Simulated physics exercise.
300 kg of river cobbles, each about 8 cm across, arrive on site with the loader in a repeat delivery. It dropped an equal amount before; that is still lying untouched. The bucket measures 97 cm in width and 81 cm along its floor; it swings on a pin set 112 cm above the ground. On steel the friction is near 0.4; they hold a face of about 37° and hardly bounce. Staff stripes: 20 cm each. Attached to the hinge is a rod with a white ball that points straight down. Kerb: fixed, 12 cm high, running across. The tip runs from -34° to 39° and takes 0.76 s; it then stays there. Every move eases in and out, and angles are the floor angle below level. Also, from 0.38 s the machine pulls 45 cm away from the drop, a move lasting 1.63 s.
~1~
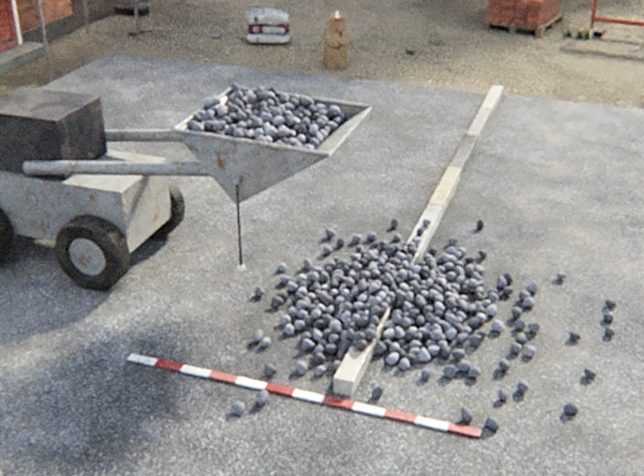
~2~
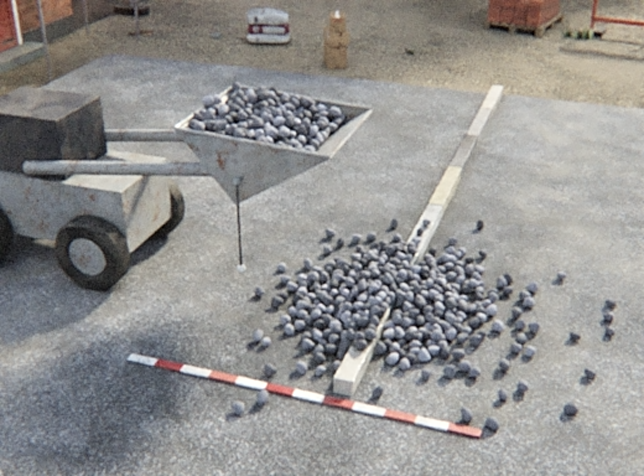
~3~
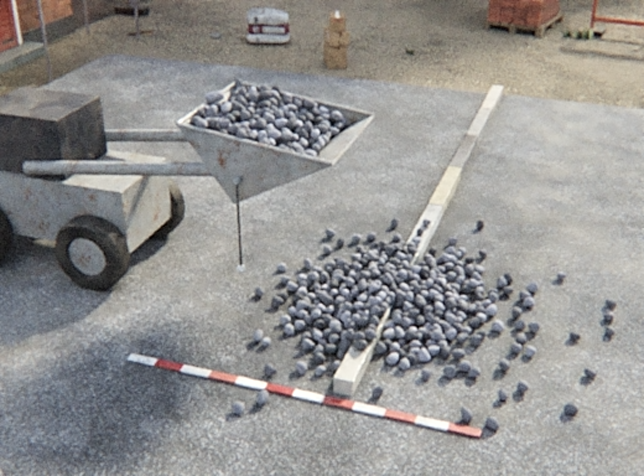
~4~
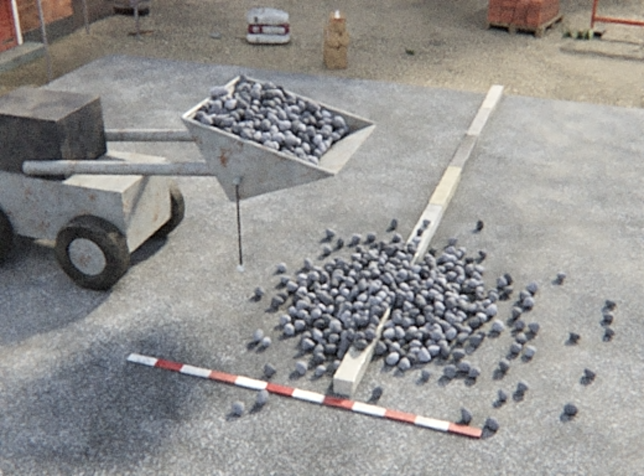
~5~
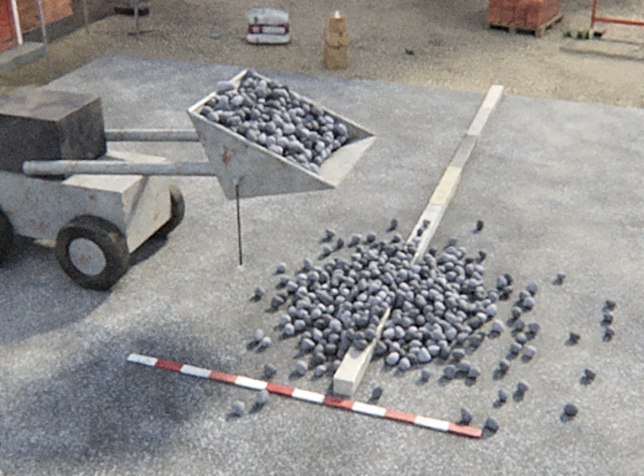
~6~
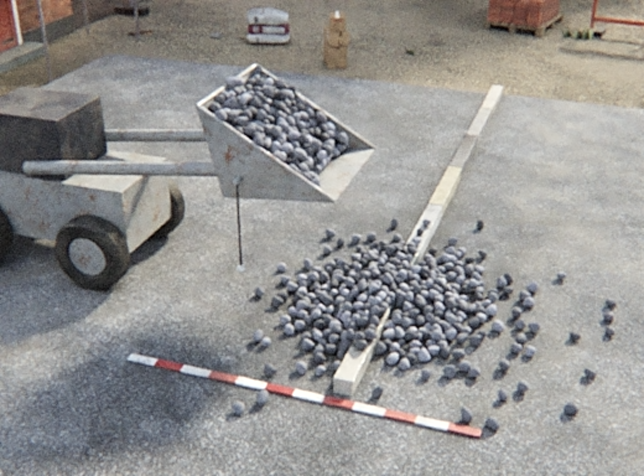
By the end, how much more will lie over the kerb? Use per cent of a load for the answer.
About 12 per cent.
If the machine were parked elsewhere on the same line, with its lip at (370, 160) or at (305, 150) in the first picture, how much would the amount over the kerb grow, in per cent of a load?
The first would add around 45 per cent, the second around 5 per cent.
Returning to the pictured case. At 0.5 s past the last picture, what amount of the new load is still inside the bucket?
Roughly 65 parts in a hundred of the load.
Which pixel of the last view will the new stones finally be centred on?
Their middle rests near (337, 281).
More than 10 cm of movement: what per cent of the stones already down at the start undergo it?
I'd put it at about 10 per cent.
Then, 0.2 s after the last picture the floor is at 28°; in per cent of one load, 100 in the bucket, 60 on this side of the kerb, 40 over the kerb; the foremost stones are at (582, 334).
Then, 0.5 s after the last picture the floor is at 39°; in per cent of one load, 63 in the bucket, 97 on this side of the kerb, 40 over the kerb; the foremost stones are at (582, 334).
Then, 2.1 s after the last picture the floor is at 39°; in per cent of one load, 0 in the bucket, 148 on this side of the kerb, 52 over the kerb; the foremost stones are at (582, 334).
Then, 4.6 s after the last picture the floor is at 39°; in per cent of one load, 0 in the bucket, 148 on this side of the kerb, 52 over the kerb; the foremost stones are at (582, 334). Net gain over the kerb, 12.
